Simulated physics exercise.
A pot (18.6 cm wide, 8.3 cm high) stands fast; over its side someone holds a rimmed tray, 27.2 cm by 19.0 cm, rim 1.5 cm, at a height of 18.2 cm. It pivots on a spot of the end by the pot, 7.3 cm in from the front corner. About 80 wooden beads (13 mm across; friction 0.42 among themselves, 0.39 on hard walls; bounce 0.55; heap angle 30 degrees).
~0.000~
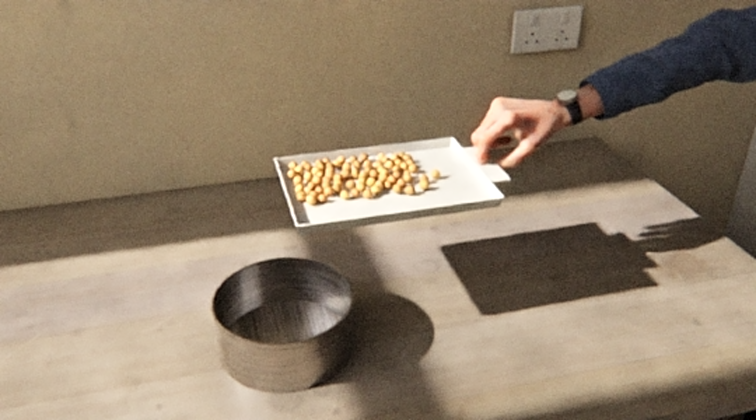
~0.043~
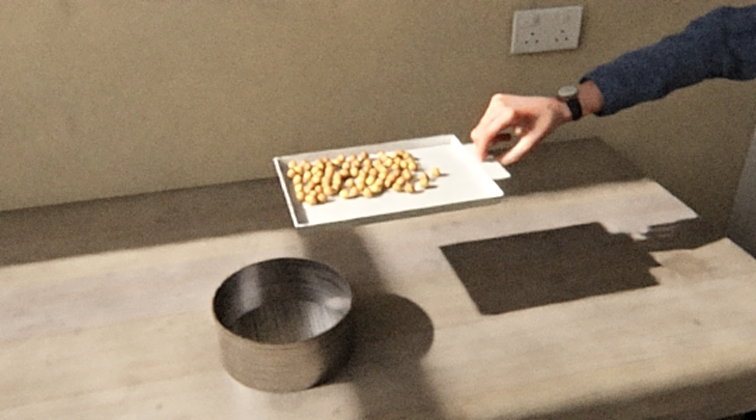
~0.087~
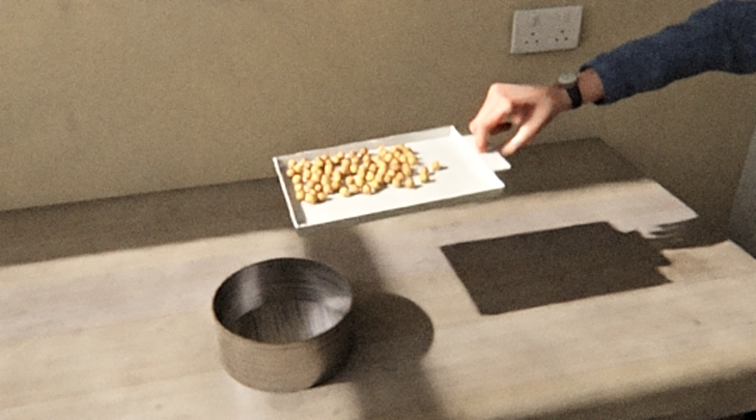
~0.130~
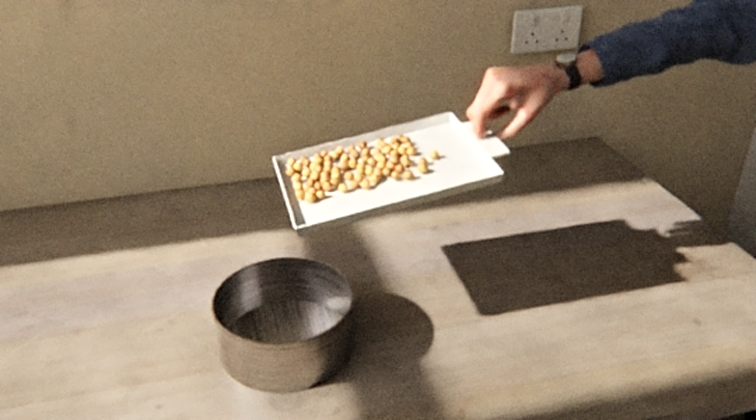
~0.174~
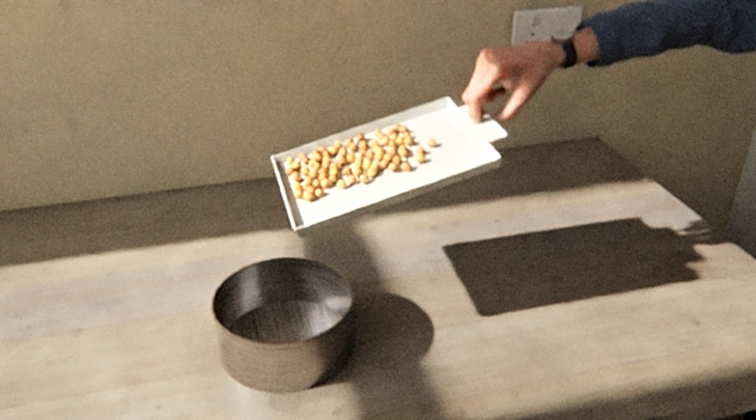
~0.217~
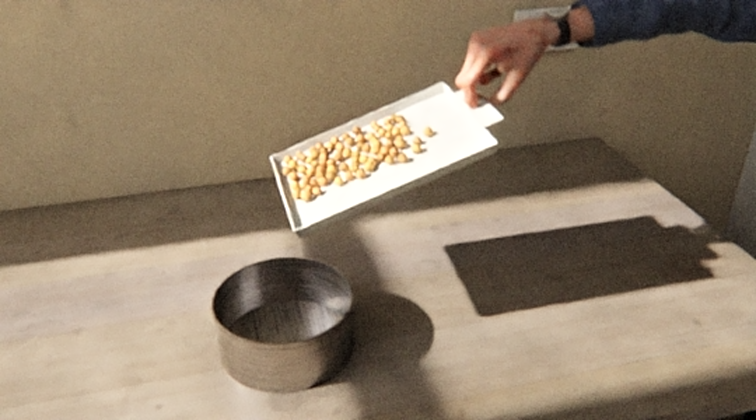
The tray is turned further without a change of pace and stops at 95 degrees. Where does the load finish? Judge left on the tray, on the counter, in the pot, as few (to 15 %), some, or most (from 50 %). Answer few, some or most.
Tray few, counter some, pot most.
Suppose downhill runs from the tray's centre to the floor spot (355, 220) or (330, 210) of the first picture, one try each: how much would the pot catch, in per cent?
About 90 and 100 per cent.
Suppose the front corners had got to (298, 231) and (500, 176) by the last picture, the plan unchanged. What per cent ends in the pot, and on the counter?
Pot 100, counter 0.
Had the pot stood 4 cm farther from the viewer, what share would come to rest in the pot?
Then about 85 per cent.
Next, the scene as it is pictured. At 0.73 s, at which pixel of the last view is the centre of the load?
Around (281, 183).
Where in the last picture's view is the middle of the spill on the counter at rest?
Near (211, 298).
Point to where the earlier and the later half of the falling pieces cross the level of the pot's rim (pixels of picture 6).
At about (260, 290), then at (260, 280).
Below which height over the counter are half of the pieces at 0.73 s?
About 22 cm.
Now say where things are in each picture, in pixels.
In the first frame, tray tilt 0 degrees, front corners at (299, 224) and (501, 196); middle of the pieces at (356, 174); pot at (283, 297).
In the second frame, tray tilt 1 degrees, front corners at (299, 225) and (501, 193); middle of the pieces at (355, 172).
In the third frame, tray tilt 4 degrees, front corners at (298, 225) and (501, 185), lowest corner left front; middle of the pieces at (355, 169).
In the fourth frame, tray tilt 8 degrees, front corners at (297, 226) and (500, 172), lowest corner left front; middle of the pieces at (354, 164).
In the fifth frame, tray tilt 14 degrees, front corners at (297, 227) and (497, 157), lowest corner left front; middle of the pieces at (352, 158).
In the sixth frame, tray tilt 19 degrees, front corners at (296, 228) and (494, 142), lowest corner left front; middle of the pieces at (348, 153); pot at (283, 297). The tray's pace is about 120 degrees a second.
After 0.53 s, tilt 57 degrees; the tray holds 100 %, the pot 0 %.
After 0.73 s, tilt 81 degrees; the tray holds 90 %, the pot 0 %.
After 1.06 s, tilt 95 degrees; the tray holds 0 %, the pot 60 %.
At rest (2.3 s), tray 0 %, counter 30 %, pot 70 %.
